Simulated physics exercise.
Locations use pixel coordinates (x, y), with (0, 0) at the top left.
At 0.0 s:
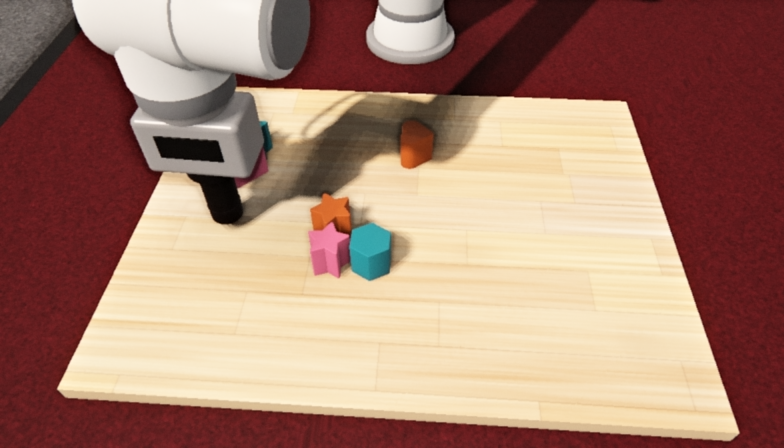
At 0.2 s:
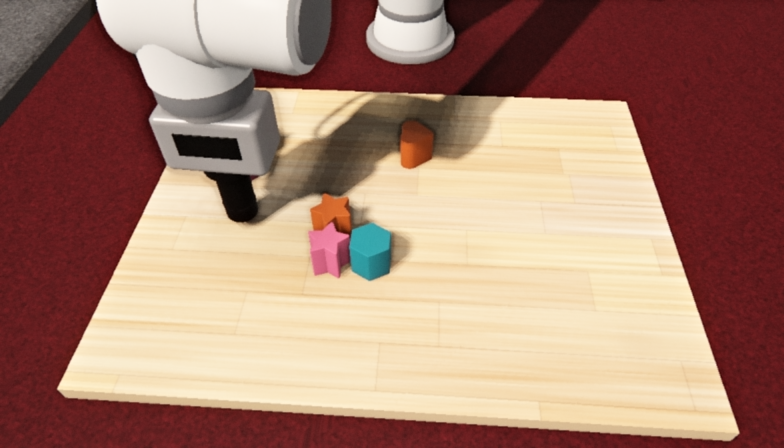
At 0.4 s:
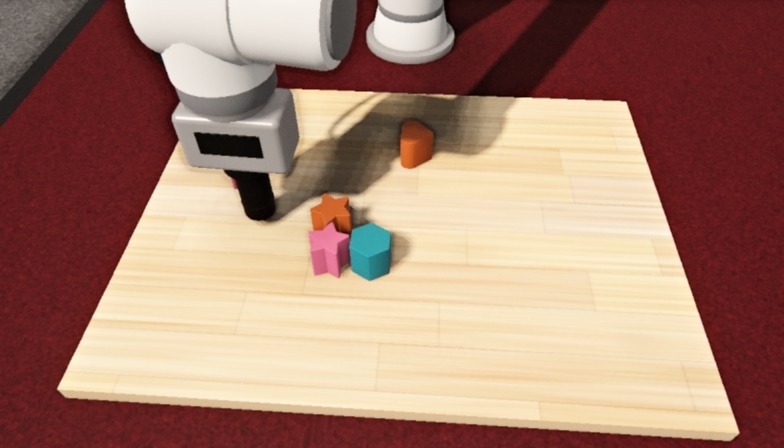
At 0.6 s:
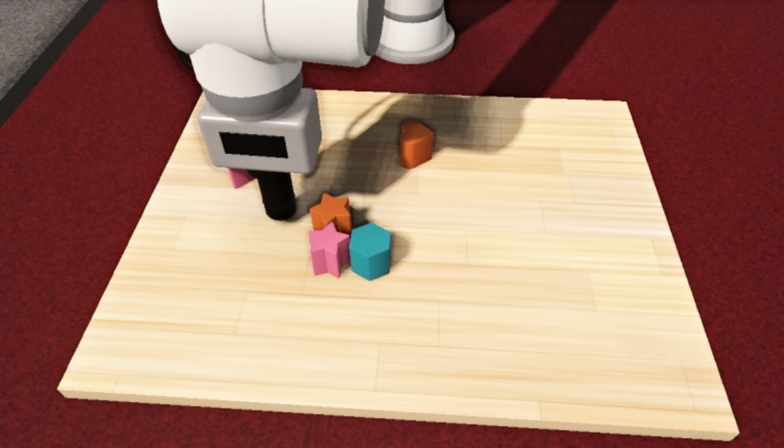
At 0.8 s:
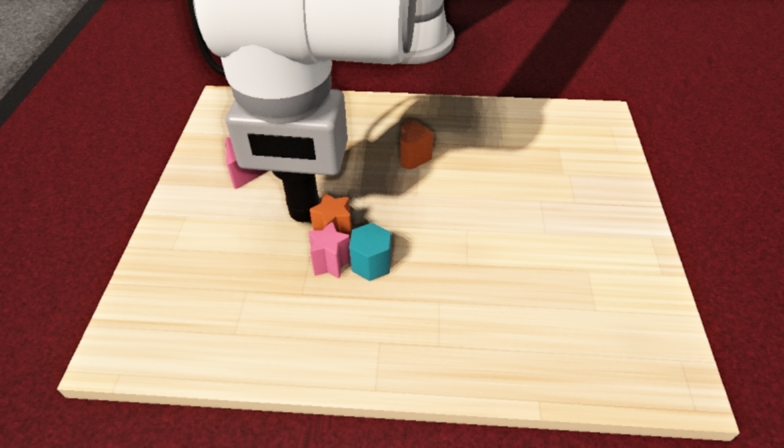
The clip opens on a robot arm holding a black bar near the left side of a wooden board, with orange and pink star-shaped blocks clustered beside a turquoise hexagonal one. The arm slides the bar steadily right, uncovering a pink block behind it and drawing close beside the unmoving orange star.
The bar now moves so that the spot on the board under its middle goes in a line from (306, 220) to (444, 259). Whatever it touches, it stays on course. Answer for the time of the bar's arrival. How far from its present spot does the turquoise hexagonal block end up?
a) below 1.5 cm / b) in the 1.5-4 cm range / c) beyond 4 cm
c - beyond 4 cm.
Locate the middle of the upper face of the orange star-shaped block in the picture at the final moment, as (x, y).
Around (472, 251).
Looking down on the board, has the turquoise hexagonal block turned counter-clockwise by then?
No.
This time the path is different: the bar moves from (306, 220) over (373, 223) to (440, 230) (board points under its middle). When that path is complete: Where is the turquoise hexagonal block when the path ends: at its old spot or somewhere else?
Displaced, by a centimetre or more.
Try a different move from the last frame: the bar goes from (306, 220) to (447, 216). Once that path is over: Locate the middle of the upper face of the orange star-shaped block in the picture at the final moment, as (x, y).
Its top face will be centred at roughly (360, 217).
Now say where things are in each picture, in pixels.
The first frame shows lower end of the bar (228, 214), tops of blocks, pink star-shaped block (327, 238), orange star-shaped block (332, 207), turquoise hexagonal block (370, 239).
The second frame shows bar (243, 212), blocks as before.
The third frame shows bar (261, 211), blocks as before.
The fourth frame shows bar (281, 210), blocks as before.
The fifth frame shows bar (305, 212), pink star-shaped block (327, 238), orange star-shaped block (332, 207), turquoise hexagonal block (370, 239).
On the path given first. One third of the way, bar (351, 225); pink star-shaped block (333, 242), turned 50° clockwise; orange star-shaped block (375, 220); turquoise hexagonal block (384, 249), turned 30° clockwise.
Two thirds of the way, bar (396, 237); pink star-shaped block (333, 242), turned 50° clockwise; orange star-shaped block (423, 234); turquoise hexagonal block (405, 266), turned 95° clockwise.
At the end, bar (445, 251); pink star-shaped block (333, 242), turned 50° clockwise; orange star-shaped block (472, 251), turned 15° clockwise; turquoise hexagonal block (405, 266), turned 95° clockwise.
